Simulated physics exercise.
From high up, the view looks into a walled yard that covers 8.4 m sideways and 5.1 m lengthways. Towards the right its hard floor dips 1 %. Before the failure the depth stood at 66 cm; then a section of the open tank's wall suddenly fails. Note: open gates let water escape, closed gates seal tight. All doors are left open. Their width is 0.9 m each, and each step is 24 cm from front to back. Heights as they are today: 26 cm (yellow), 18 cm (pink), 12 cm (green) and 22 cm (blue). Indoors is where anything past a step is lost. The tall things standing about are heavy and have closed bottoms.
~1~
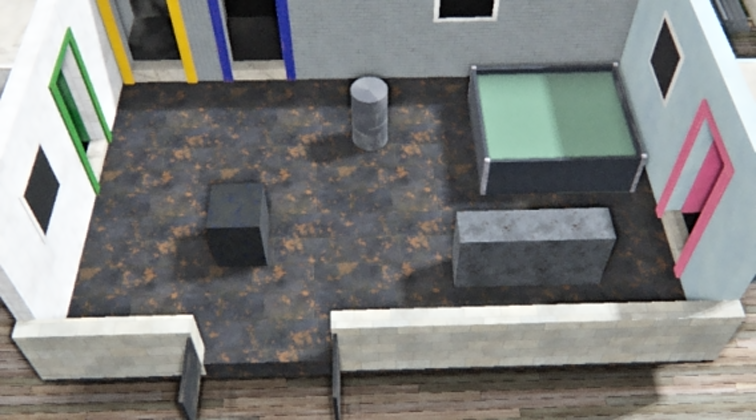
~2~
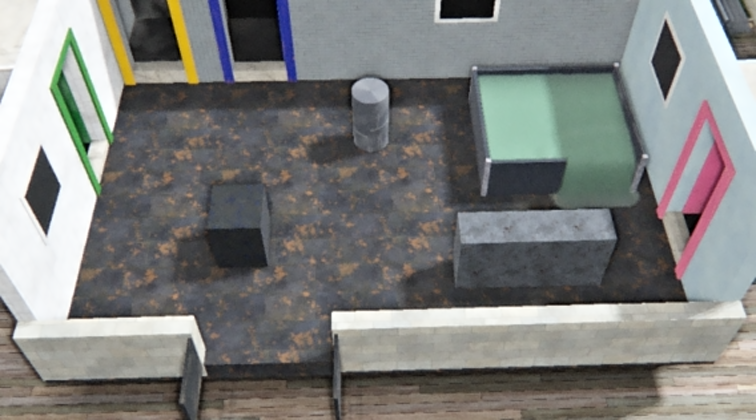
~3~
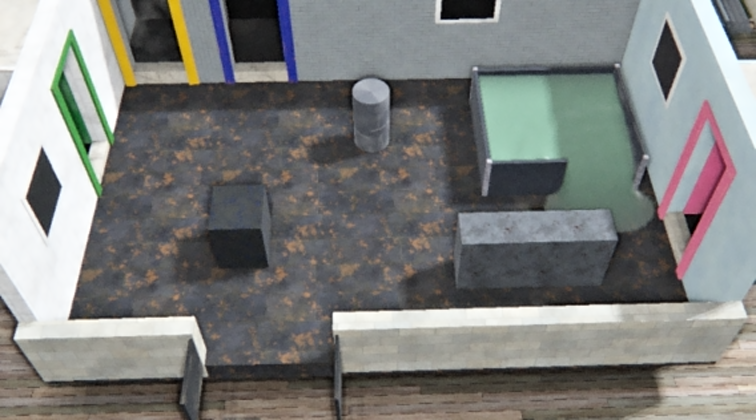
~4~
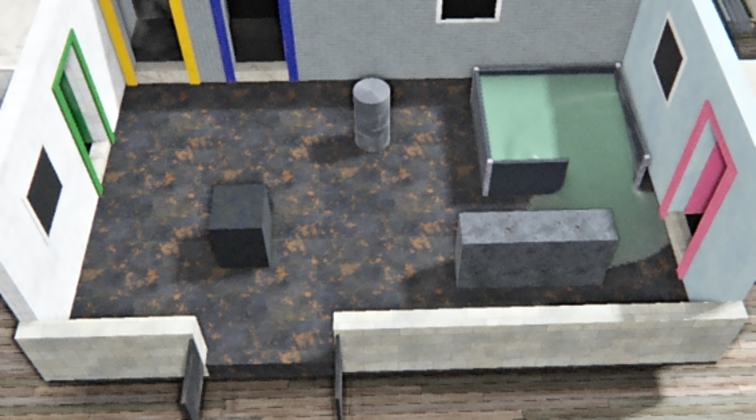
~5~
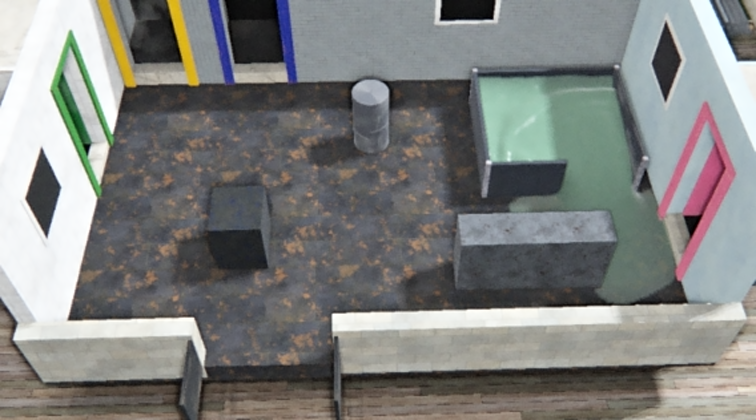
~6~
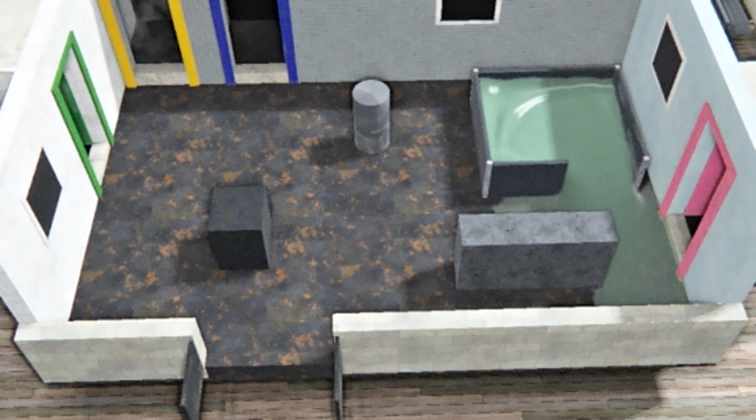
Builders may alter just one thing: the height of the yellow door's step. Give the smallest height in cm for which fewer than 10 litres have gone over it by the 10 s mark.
About 7 cm.
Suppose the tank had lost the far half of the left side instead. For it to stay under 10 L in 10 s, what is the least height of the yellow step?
Then the minimum is about 16 cm.
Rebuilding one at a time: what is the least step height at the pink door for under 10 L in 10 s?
I'd raise pink to close to 27 cm.
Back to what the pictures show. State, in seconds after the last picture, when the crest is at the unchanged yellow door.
I'd say near 7.0 seconds.
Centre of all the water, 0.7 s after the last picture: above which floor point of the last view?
The water is centred near (570, 182).
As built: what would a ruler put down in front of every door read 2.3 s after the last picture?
Depth (cm): Yellow 0 / pink 24 / green 0 / blue 0.
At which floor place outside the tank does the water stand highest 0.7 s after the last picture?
At about (689, 327).
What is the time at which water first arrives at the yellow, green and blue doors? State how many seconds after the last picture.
Arrival times - yellow: 5.5 s; green: 5.0 s; blue: 4.5 s.
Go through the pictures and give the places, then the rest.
In the first frame, still water, 66 cm deep, in the open tank at (554, 114); the yellow door at (148, 35) is dry.
In the second frame, the gap is at (597, 181), the front 0.3 m out at a hidden place; the back of the open tank holds 66 cm.
In the third frame, the front is at a hidden place, 0.7 m from the gap at (597, 182); 0.8 m2 of floor is wet, 66 cm left at the back.
In the fourth frame, the gap is at (598, 182), the front 1.3 m out at a hidden place; the back of the open tank holds 66 cm.
In the fifth frame, the front is at (613, 297), 1.9 m from the gap at (597, 184); 2.8 m2 of floor is wet, 62 cm left at the back.
In the sixth frame, water pours out at (598, 184) and has run 2.5 m, to a hidden place; about 7 cm deep outside, 55 cm at the back; the yellow door at (150, 38), 7.3 m from the gap, is still 6.4 m from the nearest water.
Then, 0.7 s after the last picture water covers 15 % of the floor, deepest (58 cm) near (689, 327); it has not reached the yellow door.
Then, 2.3 s after the last picture water covers 40 % of the floor, deepest (34 cm) near (675, 282); it has not reached the yellow door.
Then, 9.3 s after the last picture water covers 95 % of the floor, deepest (12 cm) near (678, 292); 7 cm at the yellow door, 0 litres in over its 26 cm step.
At the yellow door as built, the water peaked near 12 cm, 7.1 s after the last picture.
With a step of 6 cm, 16 litres would have come in within the 10 s; with 8 cm, 6 litres. So under 10 litres takes about 7 cm.
